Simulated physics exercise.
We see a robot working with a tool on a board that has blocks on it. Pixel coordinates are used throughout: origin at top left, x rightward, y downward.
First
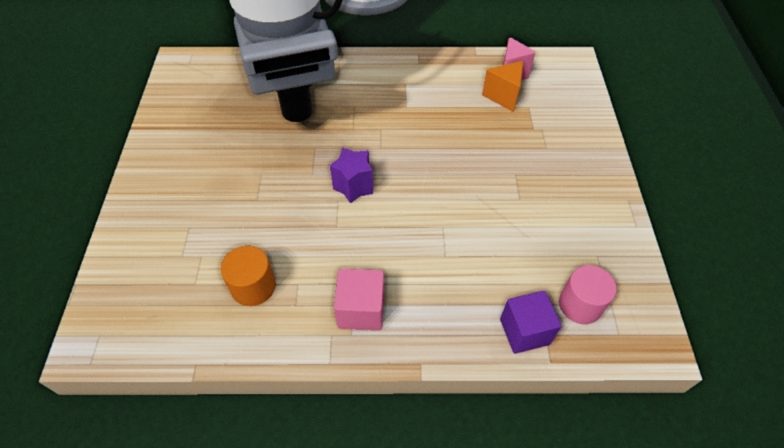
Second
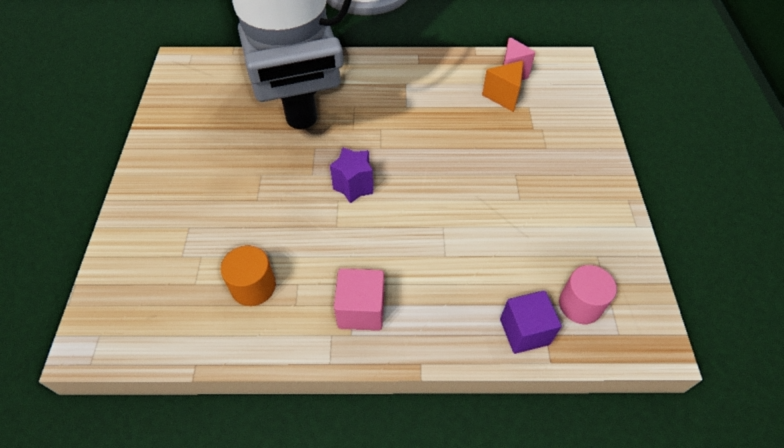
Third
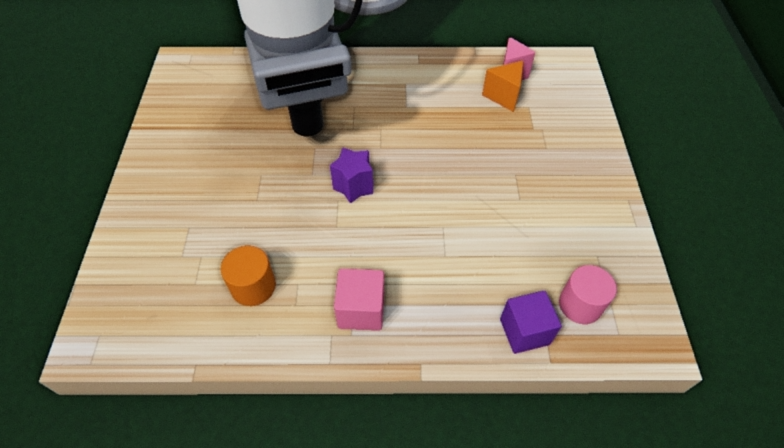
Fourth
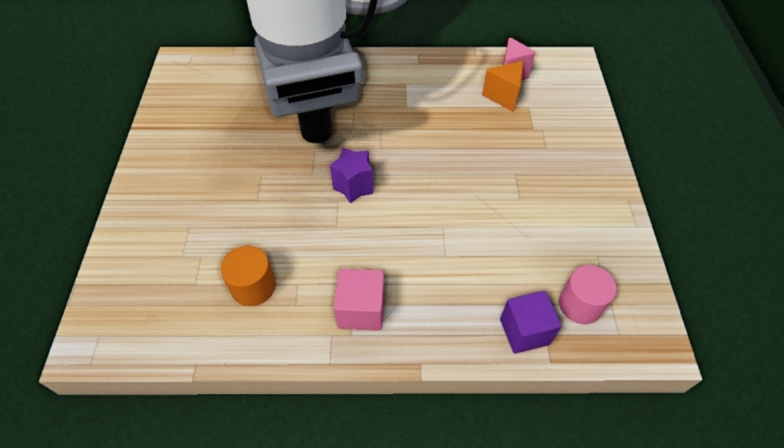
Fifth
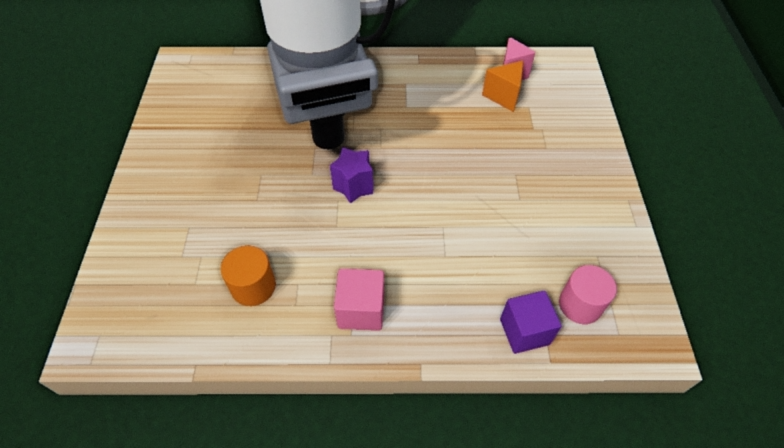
On a pale wooden board over a dark green surface, orange, pink and purple blocks lie scattered while a grey and white robot arm holds a black tip near the back. The arm moves slowly forward and slightly right, bringing the tip close behind the purple star, and the blocks stay still.
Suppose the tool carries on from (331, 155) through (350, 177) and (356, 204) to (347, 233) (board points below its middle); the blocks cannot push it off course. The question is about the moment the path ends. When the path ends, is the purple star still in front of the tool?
No, that is not what happens.
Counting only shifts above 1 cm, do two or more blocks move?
No.
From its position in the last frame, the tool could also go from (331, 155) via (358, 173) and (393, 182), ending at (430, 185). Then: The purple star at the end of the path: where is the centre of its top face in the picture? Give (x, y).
(376, 183)
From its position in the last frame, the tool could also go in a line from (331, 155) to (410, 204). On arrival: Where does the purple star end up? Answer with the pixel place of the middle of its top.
I'd place it at (381, 195), taking the centre of its top.
What follows on the original path. One third of the way, tool (348, 160); purple star (363, 179).
Two thirds of the way, tool (354, 188); purple star (375, 208).
At the end, tool (346, 218); purple star (379, 225), turned 55° anticlockwise; pink square block in place.
